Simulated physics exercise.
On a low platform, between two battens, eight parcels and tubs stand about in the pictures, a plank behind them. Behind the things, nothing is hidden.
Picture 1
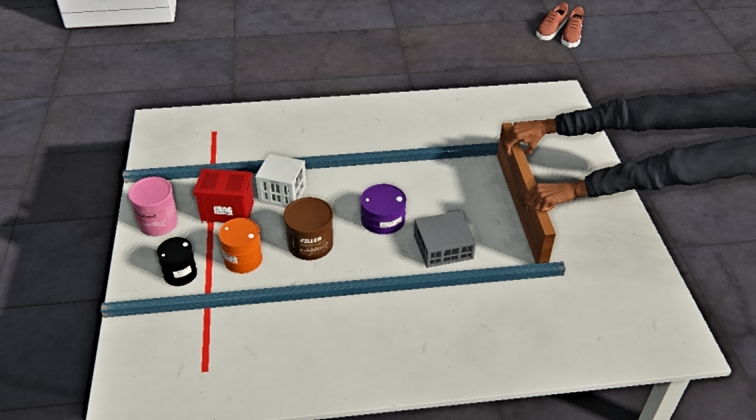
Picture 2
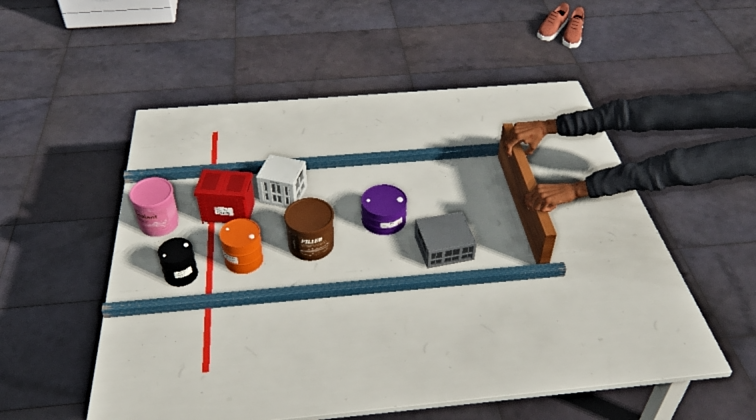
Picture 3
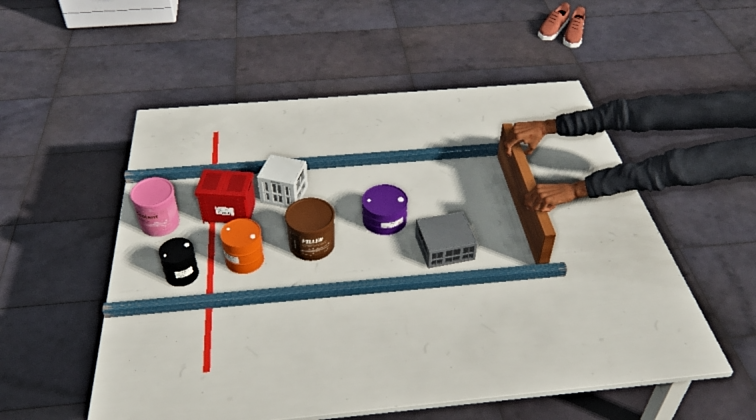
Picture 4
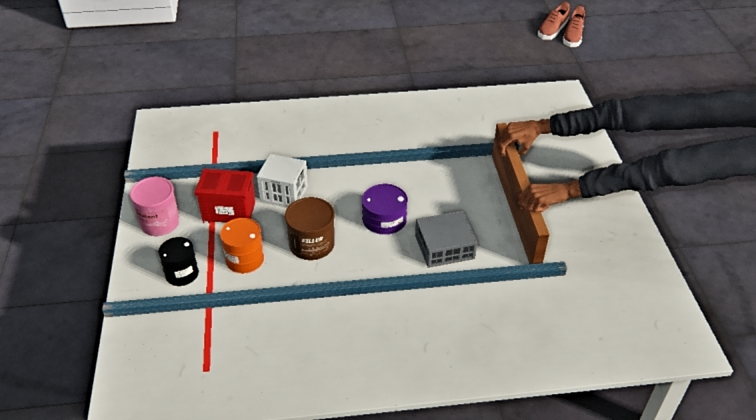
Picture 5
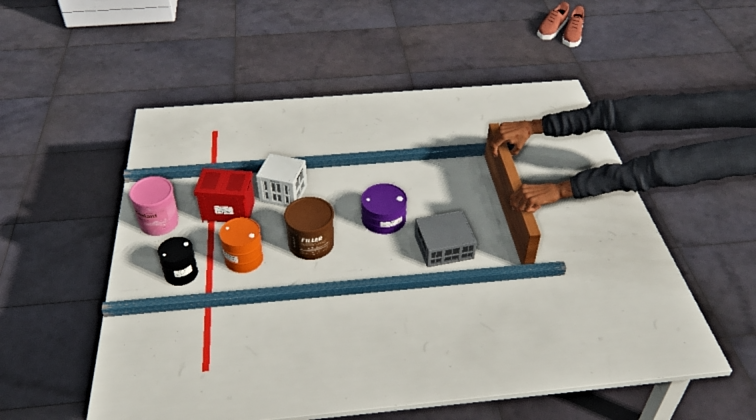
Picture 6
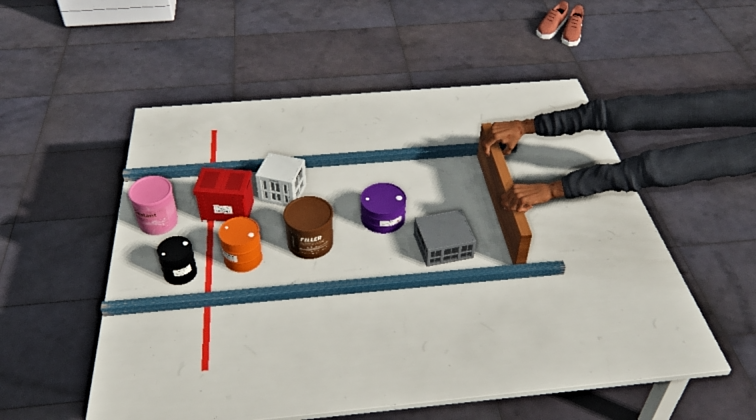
Two hands slide a wooden plank slightly left between blue rails toward several still containers.
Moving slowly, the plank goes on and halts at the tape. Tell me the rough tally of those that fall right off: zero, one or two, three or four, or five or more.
Tally: One or two.
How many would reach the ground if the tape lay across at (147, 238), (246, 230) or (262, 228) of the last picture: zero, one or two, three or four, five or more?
Five or more, none at all, none at all.
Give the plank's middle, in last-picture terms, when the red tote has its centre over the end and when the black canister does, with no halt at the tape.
The middle is at (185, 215) when it's the red tote, and at (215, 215) when it's the black canister.
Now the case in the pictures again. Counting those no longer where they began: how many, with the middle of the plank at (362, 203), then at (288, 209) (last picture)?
Tally at point one: 3; at point two: 7.
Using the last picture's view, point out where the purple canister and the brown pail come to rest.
They end up close to (186, 219) and (138, 228).
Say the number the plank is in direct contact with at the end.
3.
Soon after, none off yet; pink pail at rest near (154, 206); black canister at rest near (177, 261); red tote at rest near (225, 197).
After that, none off yet; pink pail at rest near (154, 206); black canister displaced a little near (161, 265); red tote at rest near (225, 197).
In the end, the number that fall off is one or two; gone, black canister and pink pail.
